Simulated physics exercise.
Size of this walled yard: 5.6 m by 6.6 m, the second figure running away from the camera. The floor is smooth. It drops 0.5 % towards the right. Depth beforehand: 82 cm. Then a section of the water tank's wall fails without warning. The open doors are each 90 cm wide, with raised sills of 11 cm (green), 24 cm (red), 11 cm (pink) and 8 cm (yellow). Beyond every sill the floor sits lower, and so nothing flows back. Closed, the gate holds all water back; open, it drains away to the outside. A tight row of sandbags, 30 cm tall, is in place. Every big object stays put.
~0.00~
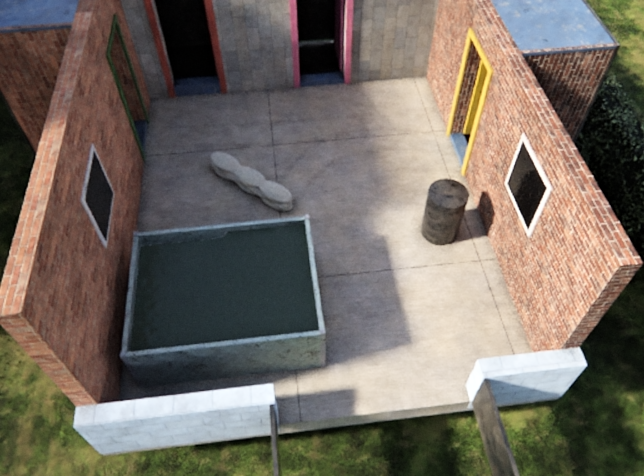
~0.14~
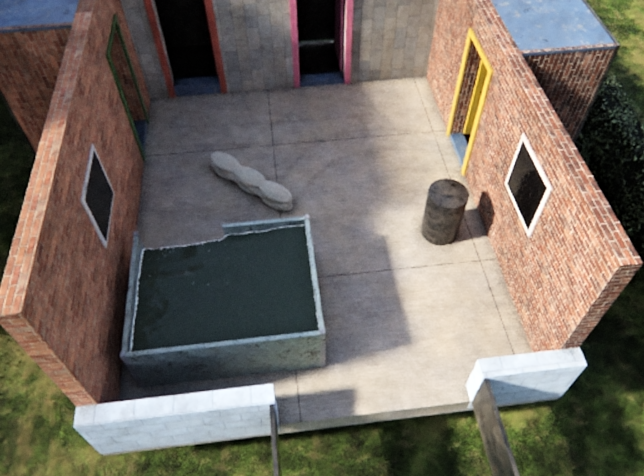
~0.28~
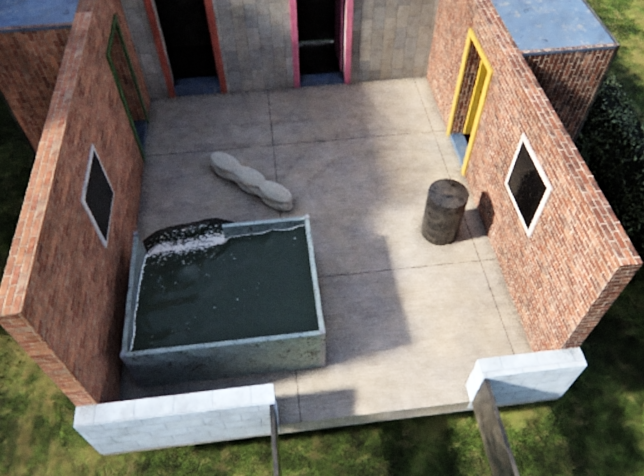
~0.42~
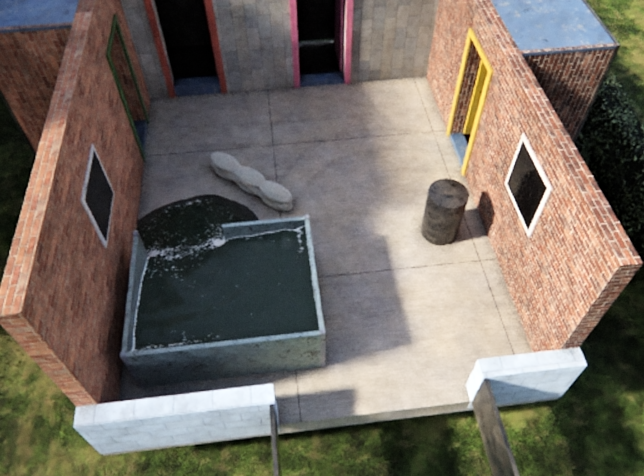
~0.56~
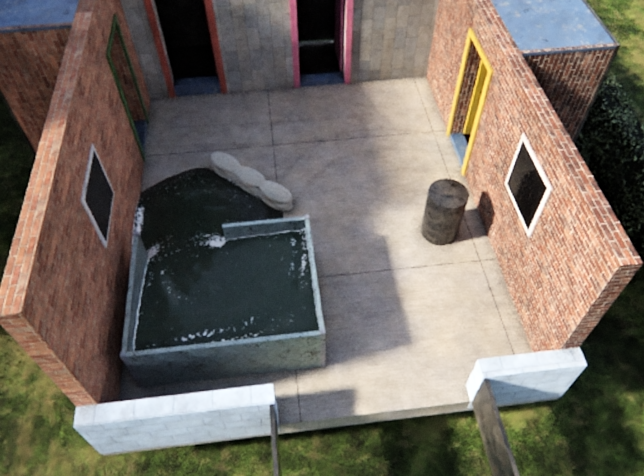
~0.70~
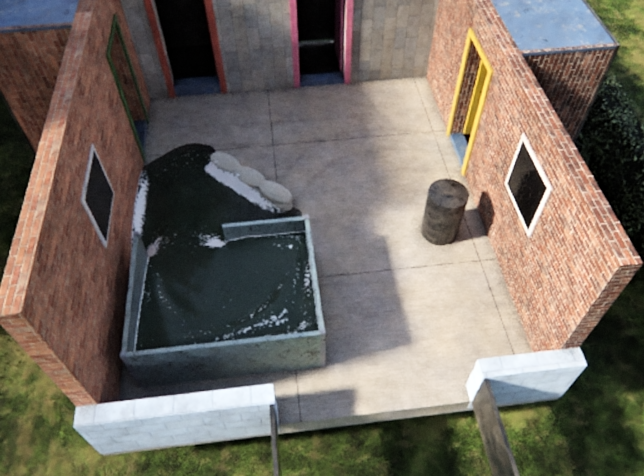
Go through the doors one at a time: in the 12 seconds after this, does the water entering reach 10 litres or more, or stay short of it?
In order: The green door will not hold enough water back, the red door will not hold enough water back, the pink door will hold enough water back, the yellow door will not hold enough water back.
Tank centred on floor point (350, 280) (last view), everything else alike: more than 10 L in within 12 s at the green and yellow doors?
Lab note: Green door limit exceeded; yellow door limit exceeded.
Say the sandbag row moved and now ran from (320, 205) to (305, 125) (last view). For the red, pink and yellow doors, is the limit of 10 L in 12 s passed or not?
Moved that way: Red breaches it, pink breaches it, yellow breaches it.
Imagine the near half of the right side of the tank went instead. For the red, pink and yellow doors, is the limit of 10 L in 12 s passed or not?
Then red would come out on the low side, pink on the low side and yellow on the low side.
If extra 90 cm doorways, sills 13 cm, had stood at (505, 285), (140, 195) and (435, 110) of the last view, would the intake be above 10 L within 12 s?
Door 1: Lower; door 2: Higher; door 3: Higher.
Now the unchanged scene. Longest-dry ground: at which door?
It's the yellow door.
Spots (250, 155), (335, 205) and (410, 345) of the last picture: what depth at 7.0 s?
Around 1 cm, 4 cm and 1 cm, in the order given.
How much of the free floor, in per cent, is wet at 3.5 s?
About 60 per cent.
After 1.4 s water covers 25 % of the floor and is deepest (56 cm) near (169, 100); green door 15 cm at the sill, 0 L in, red door 24 cm at the sill, 0 L in, pink door not reached, yellow door not reached.
After 2.2 s water covers 30 % of the floor and is deepest (60 cm) near (151, 102); green door 21 cm at the sill, 13 L in, red door 44 cm at the sill, 38 L in, pink door not reached, yellow door not reached.
After 3.5 s water covers 60 % of the floor and is deepest (36 cm) near (149, 113); green door 22 cm at the sill, 67 L in, red door 33 cm at the sill, 129 L in, pink door 9 cm at the sill, 0 L in, yellow door not reached.
After 7.0 s water covers 90 % of the floor and is deepest (20 cm) near (465, 206); green door 15 cm at the sill, 138 L in, red door 17 cm at the sill, 155 L in, pink door 7 cm at the sill, 0 L in, yellow door 13 cm at the sill, 49 L in.
After 12.0 s water covers 95 % of the floor and is deepest (12 cm) near (447, 216); green door 8 cm at the sill, 146 L in, red door 9 cm at the sill, 156 L in, pink door 5 cm at the sill, 0 L in, yellow door 10 cm at the sill, 93 L in.
